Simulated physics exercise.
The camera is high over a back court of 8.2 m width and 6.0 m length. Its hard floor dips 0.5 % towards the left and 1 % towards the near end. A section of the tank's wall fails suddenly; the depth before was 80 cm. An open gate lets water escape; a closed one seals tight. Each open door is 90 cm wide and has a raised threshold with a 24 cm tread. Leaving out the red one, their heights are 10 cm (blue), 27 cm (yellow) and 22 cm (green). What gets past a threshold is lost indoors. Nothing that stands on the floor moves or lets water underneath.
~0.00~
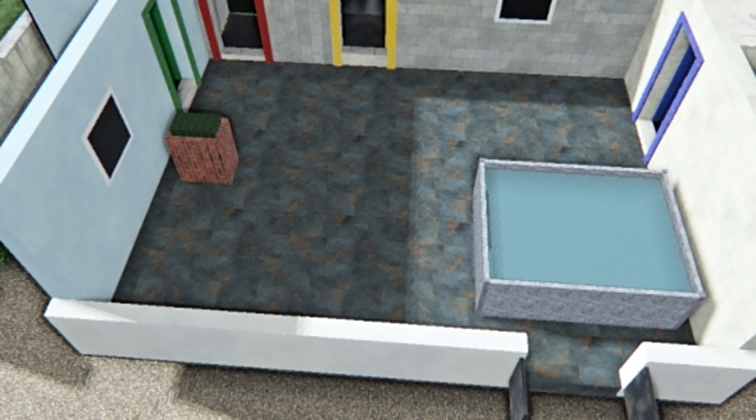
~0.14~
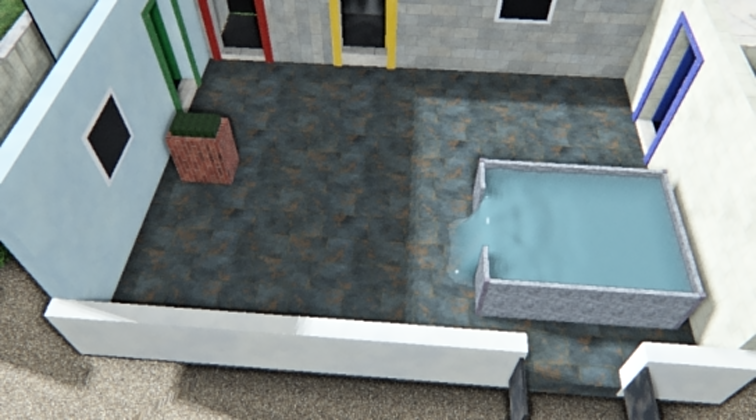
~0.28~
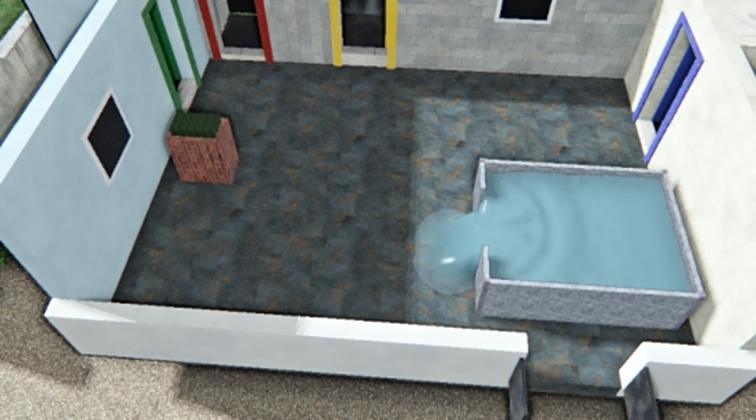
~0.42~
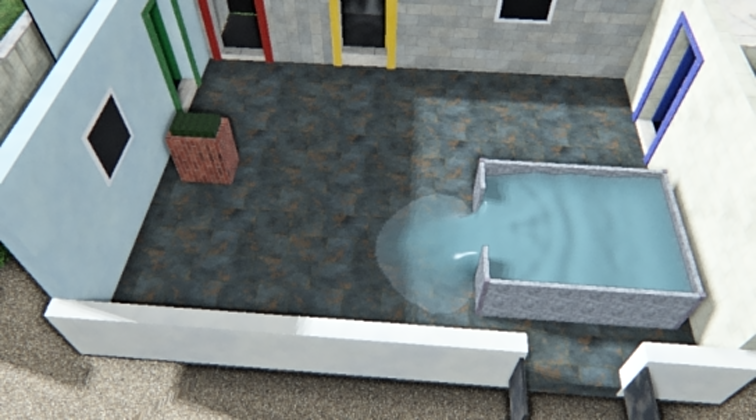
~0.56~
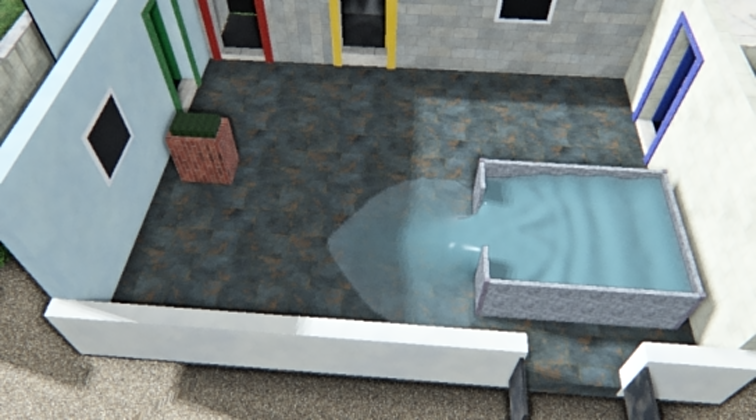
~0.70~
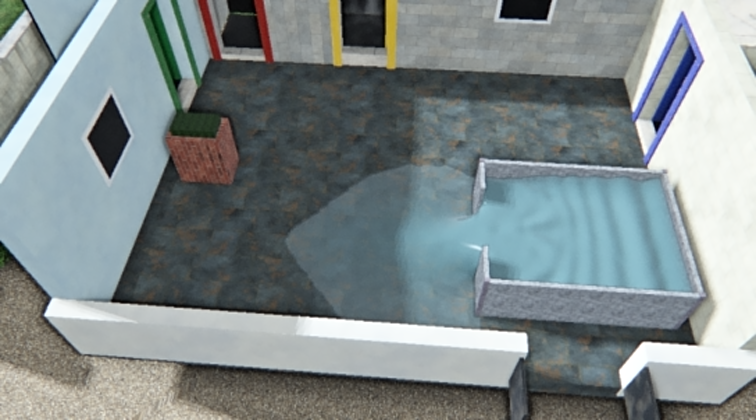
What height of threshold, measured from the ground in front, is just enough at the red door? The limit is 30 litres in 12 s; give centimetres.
Some 16 cm above the ground.
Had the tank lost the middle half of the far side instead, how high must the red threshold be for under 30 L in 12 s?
About 13.5 cm.
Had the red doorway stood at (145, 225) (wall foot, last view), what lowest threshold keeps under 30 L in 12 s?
Roughly 23 cm.
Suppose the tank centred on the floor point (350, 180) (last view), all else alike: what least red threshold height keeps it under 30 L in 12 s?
About 24 cm.
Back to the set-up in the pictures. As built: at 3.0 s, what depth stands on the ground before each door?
Depths in cm: Blue 0, yellow 1, green 18, red 8.
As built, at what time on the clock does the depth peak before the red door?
Around 3.8 s.
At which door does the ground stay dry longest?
Last comes the blue one.
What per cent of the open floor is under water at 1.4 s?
About 40 per cent.
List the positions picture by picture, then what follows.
In the first frame, still water, 80 cm deep, in the tank at (581, 226); the red door at (234, 16) is dry.
In the second frame, the gap is at (481, 239), the front 0.3 m out at (455, 277); the back of the tank holds 80 cm.
In the third frame, the front is at (419, 267), 0.9 m from the gap at (480, 241); 1.0 m2 of floor is wet, 80 cm left at the back.
In the fourth frame, water pours out at (480, 242) and has run 1.5 m, to (380, 251); about 9 cm deep outside, 80 cm at the back.
In the fifth frame, water pours out at (480, 242) and has run 2.2 m, to (334, 245); about 6 cm deep outside, 80 cm at the back.
In the sixth frame, the gap is at (480, 241), the front 2.9 m out at (291, 242); the back of the tank holds 75 cm; the red door at (234, 16), 6.2 m from the gap, is still 4.1 m from the nearest water.
After 1.4 s water covers 40 % of the floor, deepest (46 cm) near (463, 247); it has not reached the red door.
After 3.0 s water covers 60 % of the floor, deepest (42 cm) near (146, 310); 8 cm at the red door, 0 litres in over its 11 cm threshold.
After 12.0 s water covers 100 % of the floor, deepest (17 cm) near (253, 342); 9 cm at the red door, 112 litres in over its 11 cm threshold.
At the red door as built, the water arrived by 2.9 s and peaked near 21 cm at 3.8 s.
Run again over the same 12 s with other heights there, 65 litres in over 13 cm, 16 litres over 18 cm. The limit of 30 litres is kept from about 16 cm up.
